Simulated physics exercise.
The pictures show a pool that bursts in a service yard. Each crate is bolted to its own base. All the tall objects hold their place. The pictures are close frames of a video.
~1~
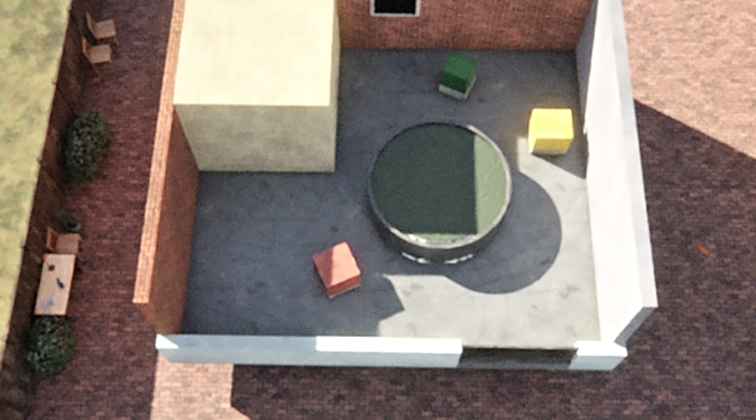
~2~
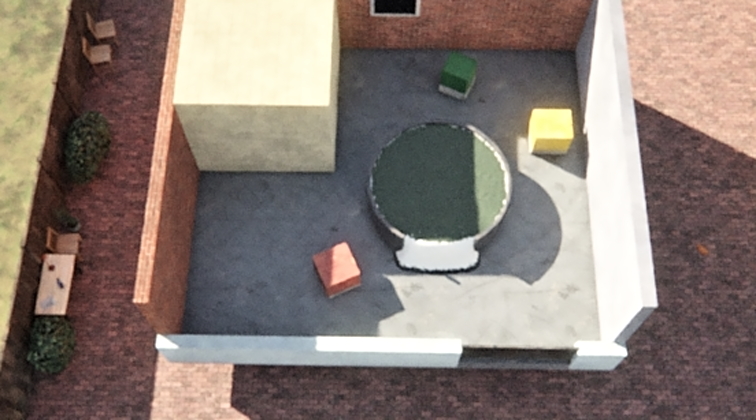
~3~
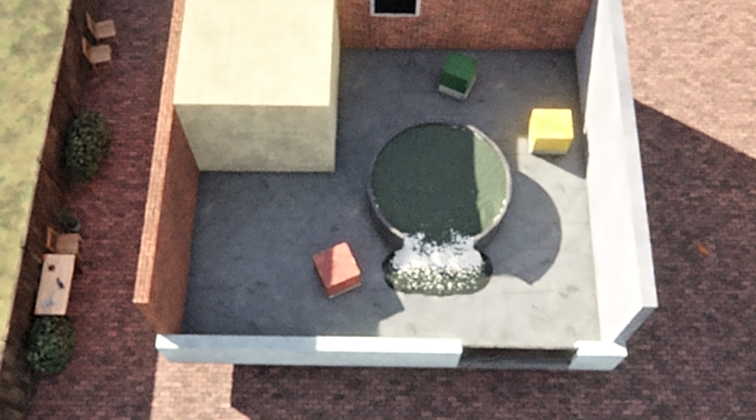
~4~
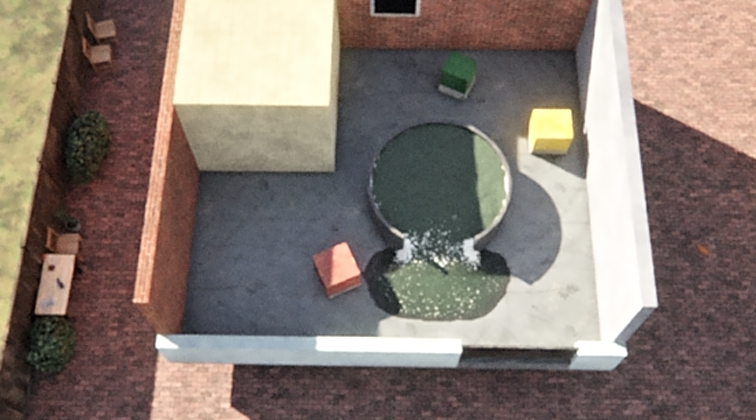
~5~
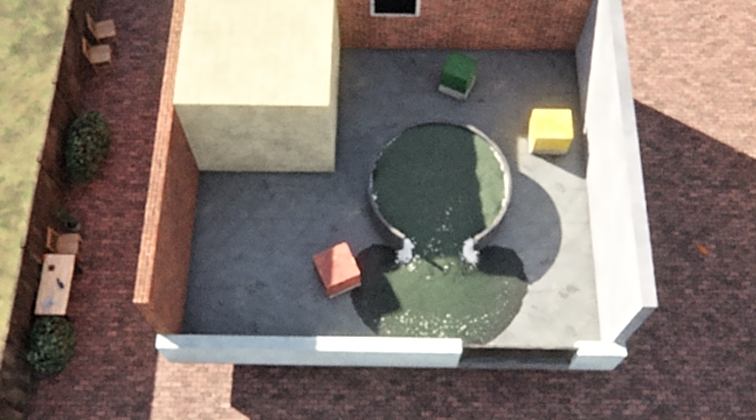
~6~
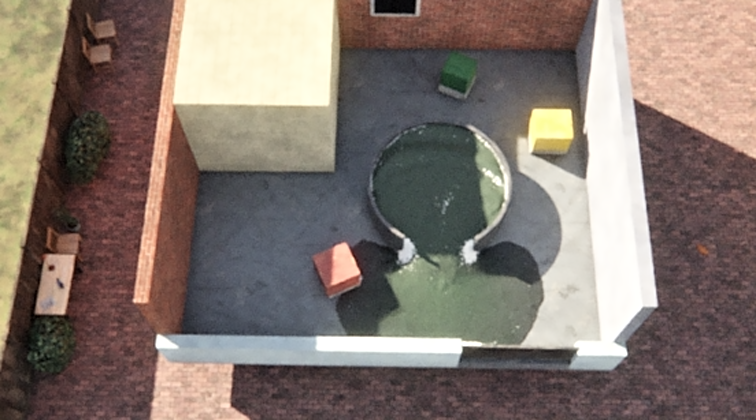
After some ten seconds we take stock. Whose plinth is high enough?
One by one: The green crate escapes dry; the red crate is wetted; the yellow crate is wetted.
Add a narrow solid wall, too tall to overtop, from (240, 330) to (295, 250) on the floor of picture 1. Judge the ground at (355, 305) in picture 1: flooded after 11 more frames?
Verdict: Under water.
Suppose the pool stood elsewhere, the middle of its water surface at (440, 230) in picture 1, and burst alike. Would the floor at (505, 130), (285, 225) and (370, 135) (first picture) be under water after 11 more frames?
In that order: Free of water, no water, no water.
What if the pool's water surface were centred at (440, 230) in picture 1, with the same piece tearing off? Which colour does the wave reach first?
First comes the red-painted one.
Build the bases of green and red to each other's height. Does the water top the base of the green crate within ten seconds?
My reading: The green crate is soaked.
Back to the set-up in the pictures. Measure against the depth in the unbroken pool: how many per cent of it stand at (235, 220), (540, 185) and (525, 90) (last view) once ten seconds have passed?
In that order: 16, 16 and 8 per cent.
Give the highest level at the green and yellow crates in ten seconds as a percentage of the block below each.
In turn 50 and 150 per cent.
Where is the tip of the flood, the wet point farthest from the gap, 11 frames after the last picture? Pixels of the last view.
Close to (181, 346).
A moment on, water covers 20 % of the floor; the green crate not reached, the red crate water round its plinth, the yellow crate not reached.
Next, water covers 30 % of the floor; the green crate not reached, the red crate water round its plinth, the yellow crate not reached.
Then, water covers 50 % of the floor; the green crate not reached, the red crate water round its plinth, the yellow crate water round its plinth.
Later, water covers 85 % of the floor; the green crate water round its plinth, the red crate water round its plinth, the yellow crate water round its plinth.
In the end, water covers 100 % of the floor; the green crate stayed above the water, the red crate was topped, the yellow crate was topped.
